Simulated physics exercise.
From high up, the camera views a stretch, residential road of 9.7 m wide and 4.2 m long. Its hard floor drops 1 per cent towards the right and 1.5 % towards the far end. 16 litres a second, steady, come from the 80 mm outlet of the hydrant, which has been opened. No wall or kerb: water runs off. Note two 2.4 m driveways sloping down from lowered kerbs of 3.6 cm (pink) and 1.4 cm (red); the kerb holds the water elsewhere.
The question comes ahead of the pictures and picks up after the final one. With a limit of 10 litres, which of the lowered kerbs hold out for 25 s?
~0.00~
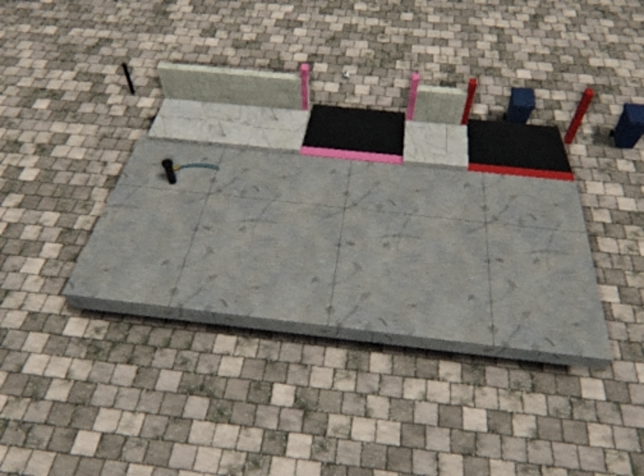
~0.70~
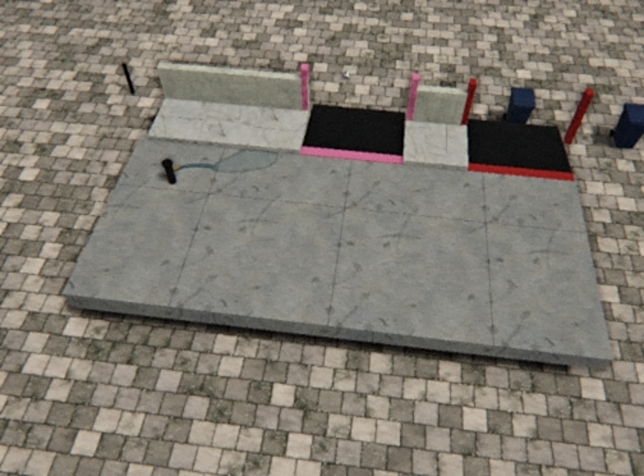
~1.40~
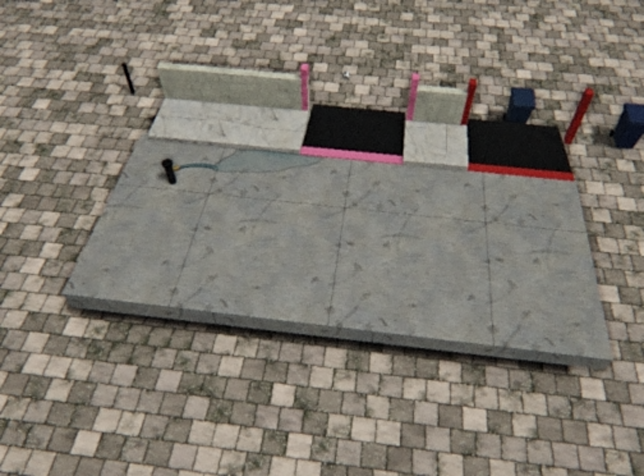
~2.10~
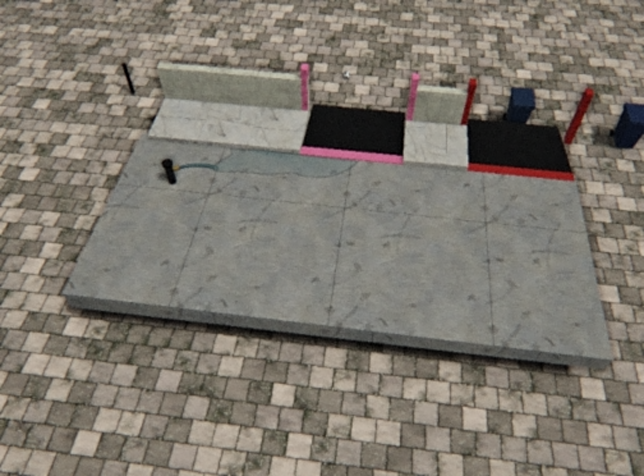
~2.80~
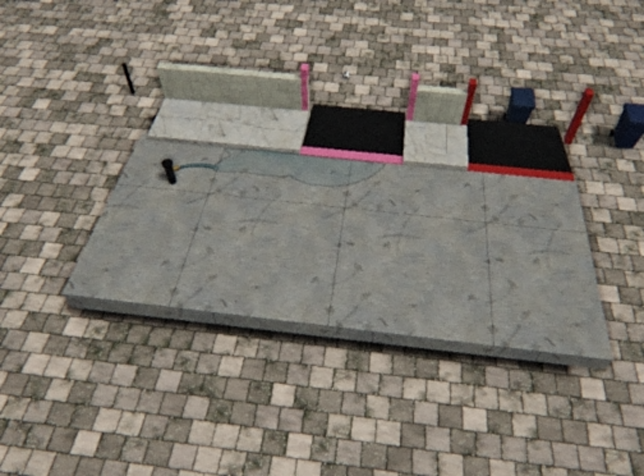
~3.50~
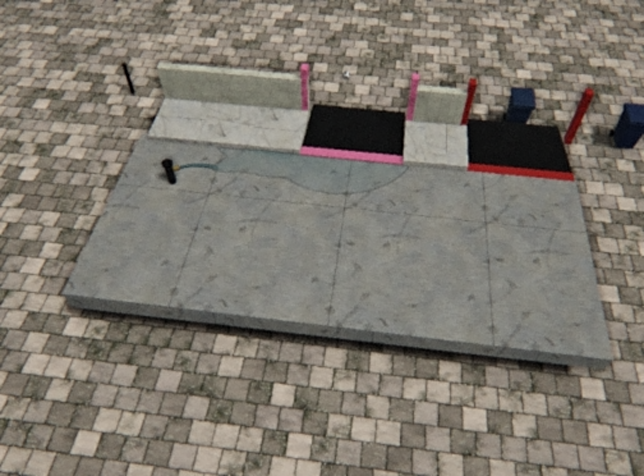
Pink driveway: Holds; red driveway: Gives way.
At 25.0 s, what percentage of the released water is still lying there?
52 %.
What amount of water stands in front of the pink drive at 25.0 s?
Close to 2.5 cm of depth.
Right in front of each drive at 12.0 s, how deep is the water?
So pink stands at 2.5 cm, while red stands at 2.5 cm.
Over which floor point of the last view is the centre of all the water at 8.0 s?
At about (366, 176).
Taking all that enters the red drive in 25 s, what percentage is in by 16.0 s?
Roughly 30 percent.
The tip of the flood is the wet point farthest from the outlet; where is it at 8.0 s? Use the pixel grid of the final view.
Around pixel (527, 178).
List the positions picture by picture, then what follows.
In the first picture, the jet has just started at (188, 166); the ground is still dry.
In the second picture, from the spout at (188, 166) the water has spread over 0.7 m2; its tip is at (276, 154), and it is 1.5 cm deep on average.
In the third picture, the jet leaves at (188, 166); the sheet reaches (321, 158), 3.3 m away, and wets 1.2 m2.
In the fourth picture, the jet leaves at (188, 166); the sheet reaches (355, 161), 4.1 m away, and wets 1.8 m2.
In the fifth picture, from the spout at (188, 166) the water has spread over 2.6 m2; its tip is at (383, 164), and it is 1.5 cm deep on average.
In the sixth picture, the jet leaves at (188, 166); the sheet reaches (407, 166), 5.2 m away, and wets 3.4 m2.
After 5.0 s water covers 10 % of the floor and is deepest (6 cm) near (268, 153); pink driveway 2.4 cm at the lowered kerb, 0 L in, red driveway not reached.
After 8.0 s water covers 20 % of the floor and is deepest (6 cm) near (268, 153); pink driveway 2.4 cm at the lowered kerb, 0 L in, red driveway 1.1 cm at the lowered kerb, 0 L in.
After 12.0 s water covers 25 % of the floor and is deepest (6 cm) near (268, 153); pink driveway 2.4 cm at the lowered kerb, 0 L in, red driveway 2.3 cm at the lowered kerb, 4 L in.
After 16.0 s water covers 30 % of the floor and is deepest (6 cm) near (268, 153); pink driveway 2.4 cm at the lowered kerb, 0 L in, red driveway 2.5 cm at the lowered kerb, 16 L in.
After 25.0 s water covers 30 % of the floor and is deepest (6 cm) near (268, 153); pink driveway 2.5 cm at the lowered kerb, 0 L in, red driveway 2.6 cm at the lowered kerb, 53 L in.
